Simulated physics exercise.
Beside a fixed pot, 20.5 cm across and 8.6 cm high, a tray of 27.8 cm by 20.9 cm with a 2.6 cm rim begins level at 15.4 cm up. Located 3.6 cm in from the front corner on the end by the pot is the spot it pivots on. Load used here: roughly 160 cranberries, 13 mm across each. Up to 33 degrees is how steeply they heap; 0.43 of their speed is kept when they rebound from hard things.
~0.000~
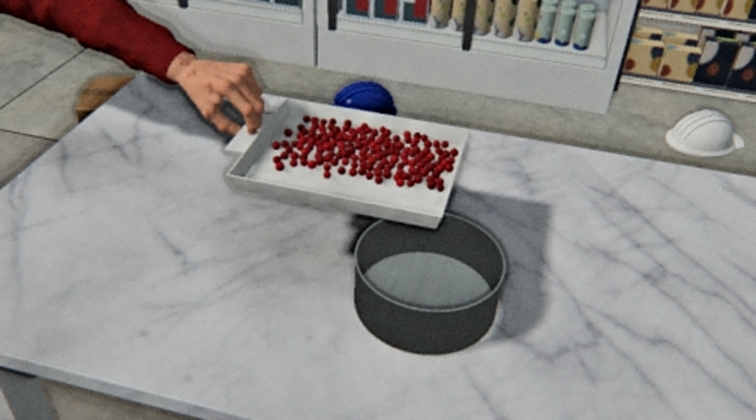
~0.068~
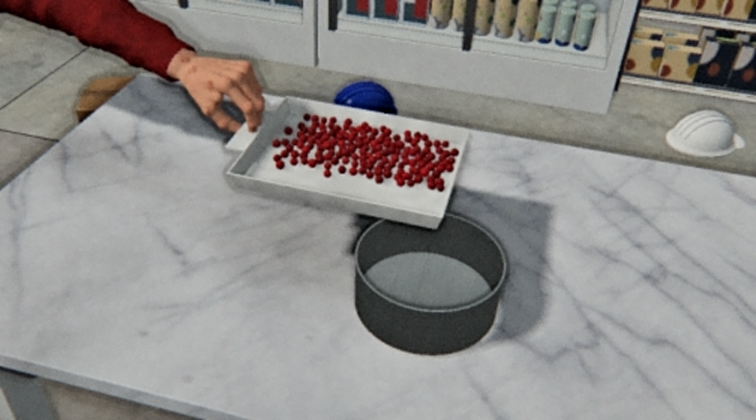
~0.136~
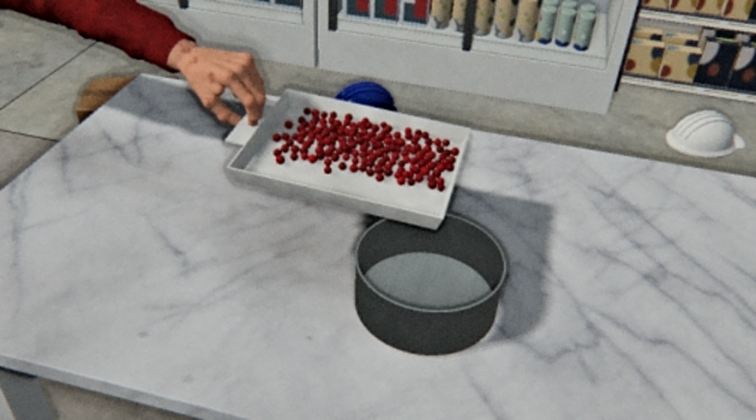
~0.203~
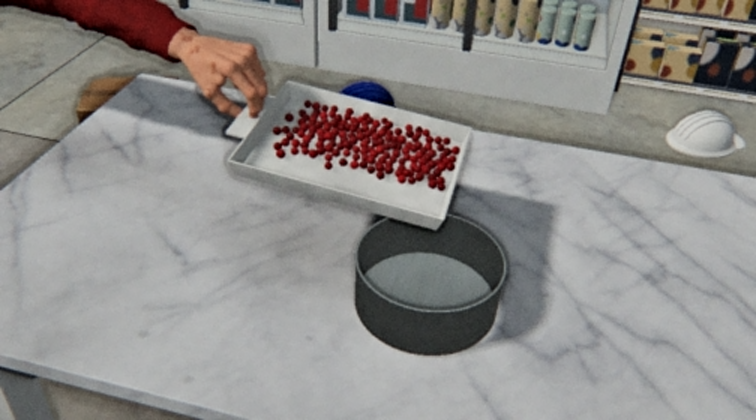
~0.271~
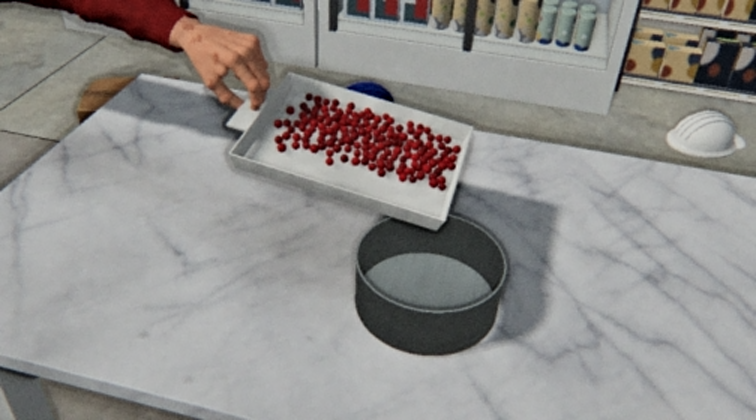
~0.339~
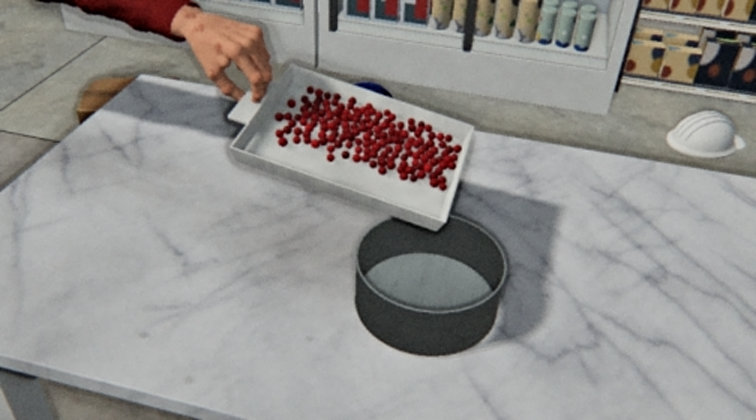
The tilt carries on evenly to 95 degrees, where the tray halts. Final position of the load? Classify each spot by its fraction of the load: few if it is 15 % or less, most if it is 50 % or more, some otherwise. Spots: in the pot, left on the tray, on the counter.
Pot: Most. Tray: Few. Counter: Some.
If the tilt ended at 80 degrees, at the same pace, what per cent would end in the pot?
Then about 70 per cent.
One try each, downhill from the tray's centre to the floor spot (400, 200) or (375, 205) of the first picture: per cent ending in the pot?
That would be close to 100 per cent and then close to 80 per cent.
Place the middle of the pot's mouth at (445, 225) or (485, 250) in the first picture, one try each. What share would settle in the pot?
Some 45 and 100 per cent.
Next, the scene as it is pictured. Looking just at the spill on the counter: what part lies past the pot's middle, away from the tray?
I'd put it at close to 100 per cent.
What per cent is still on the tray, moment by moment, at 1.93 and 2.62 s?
In order, 100 and 5.
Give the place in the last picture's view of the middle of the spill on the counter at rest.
I'd put it near (538, 291).
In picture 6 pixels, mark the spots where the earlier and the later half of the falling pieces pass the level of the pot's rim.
I'd mark about (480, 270) for the first half and about (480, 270) for the second.
After 1.30 s, tilt 50 degrees; the tray holds 100 %, the pot 0 %.
After 1.93 s, tilt 76 degrees; the tray holds 100 %, the pot 0 %.
Then, at 2.62 s, tilt 95 degrees; the tray holds 5 %, the pot 65 %.
At rest (3.4 s), pot 75 %, tray 0 %, counter 25 %.
